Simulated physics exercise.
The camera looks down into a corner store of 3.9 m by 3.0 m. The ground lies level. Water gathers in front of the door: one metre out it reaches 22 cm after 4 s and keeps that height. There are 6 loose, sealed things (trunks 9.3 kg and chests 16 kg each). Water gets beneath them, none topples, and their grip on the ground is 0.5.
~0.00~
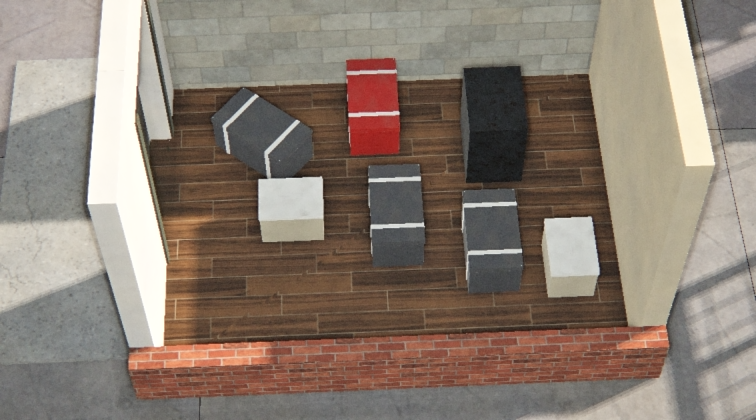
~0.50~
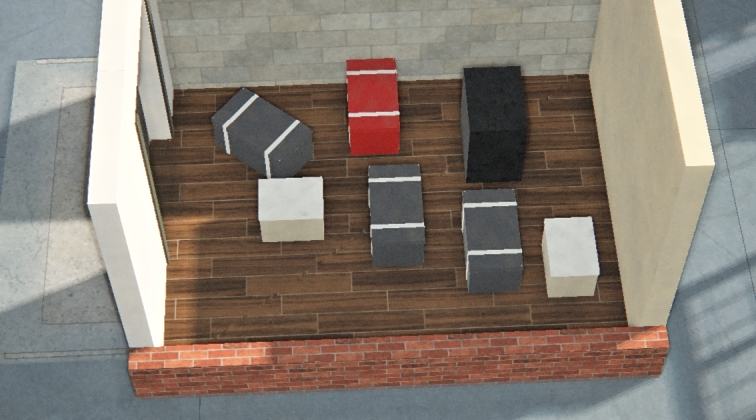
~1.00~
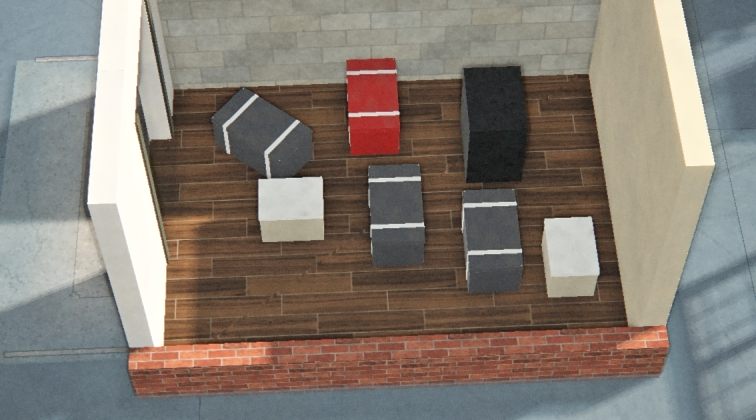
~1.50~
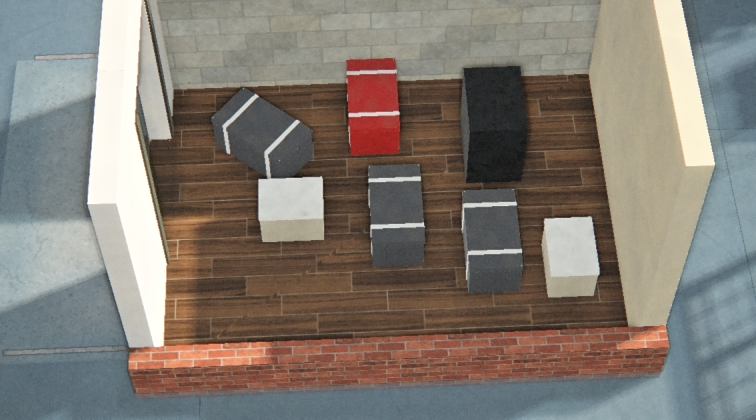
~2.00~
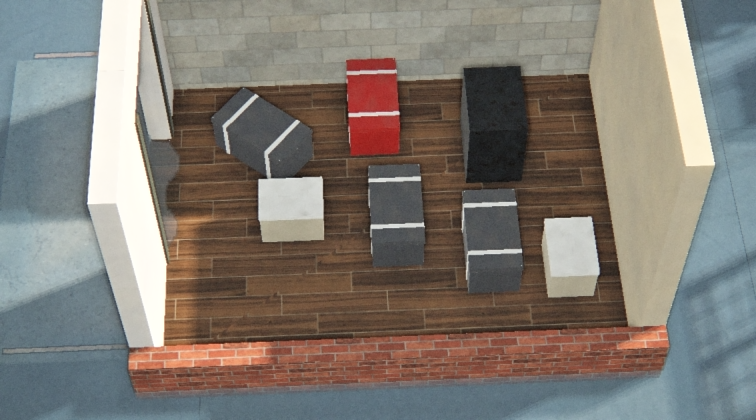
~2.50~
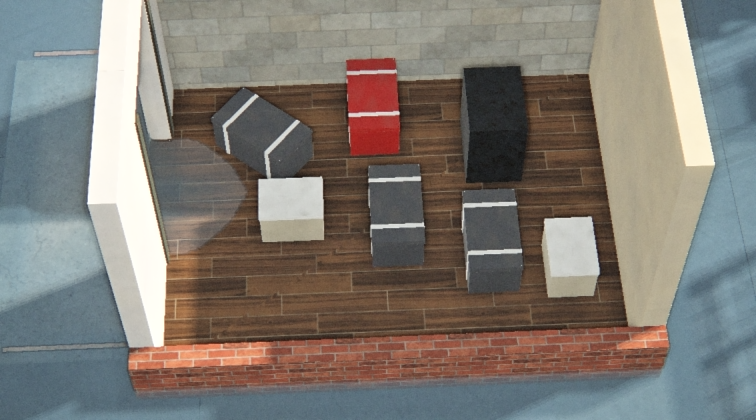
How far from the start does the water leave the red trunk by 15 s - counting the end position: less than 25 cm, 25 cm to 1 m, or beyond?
The red trunk moves a short way.
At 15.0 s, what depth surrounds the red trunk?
Roughly 20 cm.
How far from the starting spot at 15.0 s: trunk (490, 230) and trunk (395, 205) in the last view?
In turn: 80 cm, 100 cm.
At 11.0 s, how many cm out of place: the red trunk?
About 60 cm.
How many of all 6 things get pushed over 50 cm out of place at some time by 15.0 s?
I count 6.
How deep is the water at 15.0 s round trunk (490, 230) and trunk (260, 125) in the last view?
About 20 and 15 cm.
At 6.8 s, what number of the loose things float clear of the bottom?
At that moment 4.
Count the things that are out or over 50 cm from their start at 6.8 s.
4 of them.
After 3.5 s the red trunk is near (373, 93), 0.0 m from its start, aground; 0 afloat.
After 6.8 s the red trunk is near (436, 80), 0.6 m from its start, afloat; 4 afloat.
After 11.0 s the red trunk is near (435, 78), 0.6 m from its start, afloat; 6 afloat.
After 15.0 s the red trunk is near (438, 99), 0.6 m from its start, afloat; 6 afloat.
